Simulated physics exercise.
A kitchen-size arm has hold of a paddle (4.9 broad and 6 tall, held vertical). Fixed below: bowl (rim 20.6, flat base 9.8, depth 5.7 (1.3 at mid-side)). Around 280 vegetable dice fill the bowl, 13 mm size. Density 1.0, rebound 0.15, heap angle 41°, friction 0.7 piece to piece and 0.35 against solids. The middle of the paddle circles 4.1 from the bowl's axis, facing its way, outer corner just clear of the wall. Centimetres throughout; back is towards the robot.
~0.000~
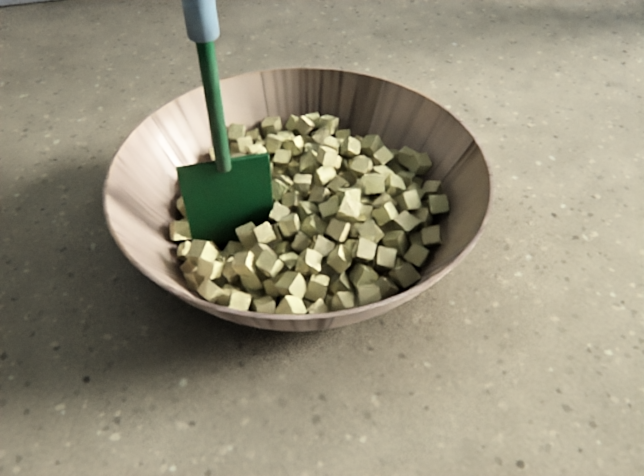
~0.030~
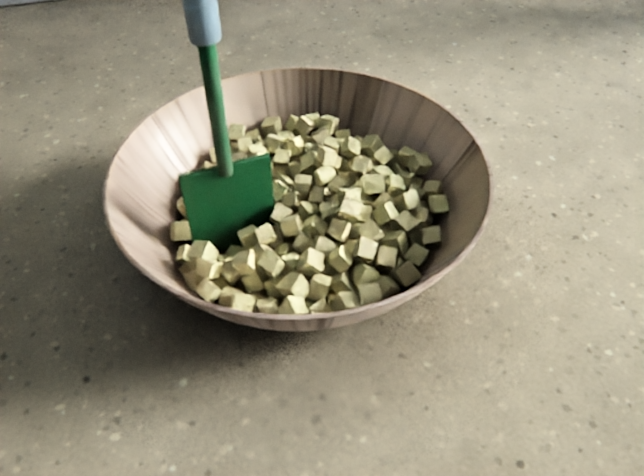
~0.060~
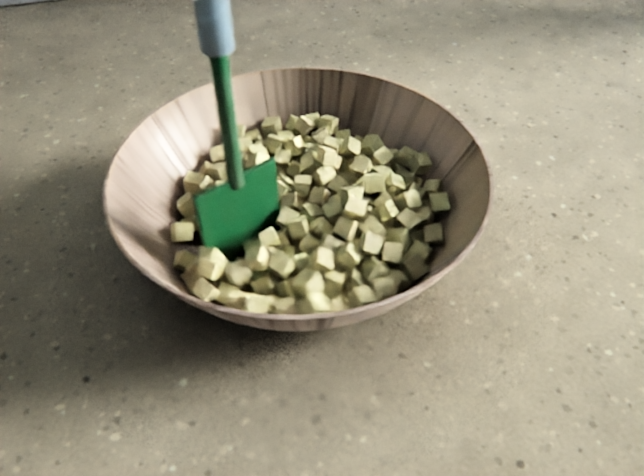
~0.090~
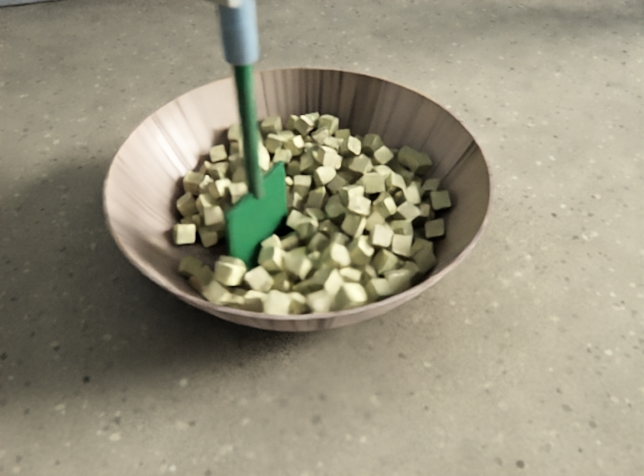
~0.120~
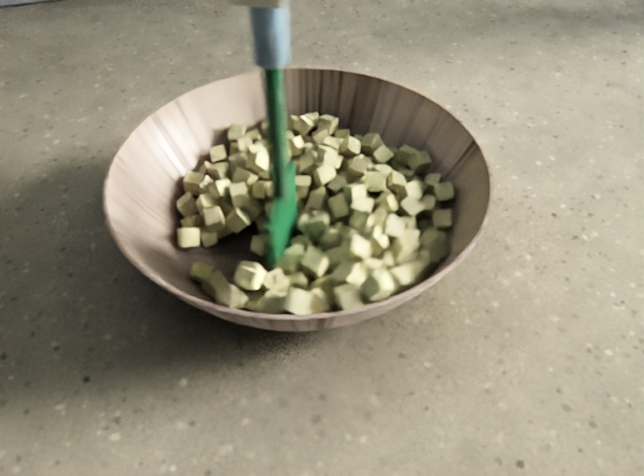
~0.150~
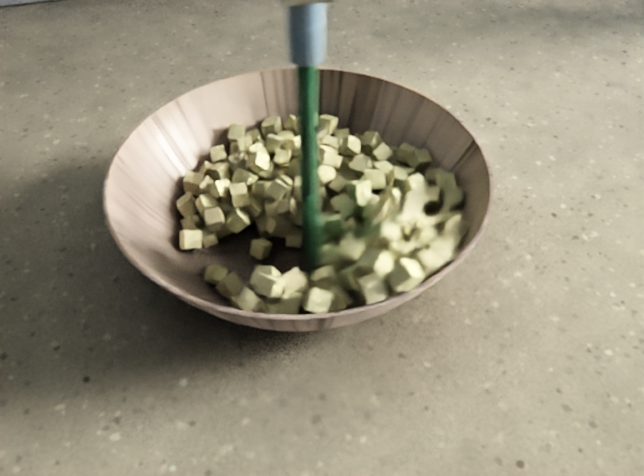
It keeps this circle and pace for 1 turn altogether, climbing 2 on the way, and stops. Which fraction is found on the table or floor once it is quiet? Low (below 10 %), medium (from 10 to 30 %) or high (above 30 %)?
Share on the table or floor: Medium (from 10 to 30 %).
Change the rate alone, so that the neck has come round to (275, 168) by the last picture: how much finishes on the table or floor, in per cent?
Some 10 per cent.
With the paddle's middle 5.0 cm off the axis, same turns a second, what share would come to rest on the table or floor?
It would be near 25 per cent.
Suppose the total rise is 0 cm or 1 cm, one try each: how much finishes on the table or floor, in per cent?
Some 25 and 25 per cent.
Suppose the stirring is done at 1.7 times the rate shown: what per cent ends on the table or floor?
About 40 per cent.
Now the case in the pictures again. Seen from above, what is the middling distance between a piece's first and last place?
Roughly 9 cm.
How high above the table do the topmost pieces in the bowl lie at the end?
Roughly 7.0 cm.
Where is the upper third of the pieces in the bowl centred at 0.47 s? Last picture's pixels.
Near (200, 137).
After 0.31 s, 189° round, highest piece 9 above the table; 268 in the bowl, 4 on the table or floor, 10 in flight or on the tool.
After 0.47 s, 294° round, highest piece 8 above the table; 247 in the bowl, 23 on the table or floor, 12 in flight or on the tool.
After 0.76 s, 0° round, highest piece 7 above the table; 227 in the bowl, 55 on the table or floor.
After 1.46 s, 0° round, highest piece 7 above the table; 227 in the bowl, 55 on the table or floor.
In the end, 227 in the bowl, 55 on the table or floor. That is 20 % on the table or floor.
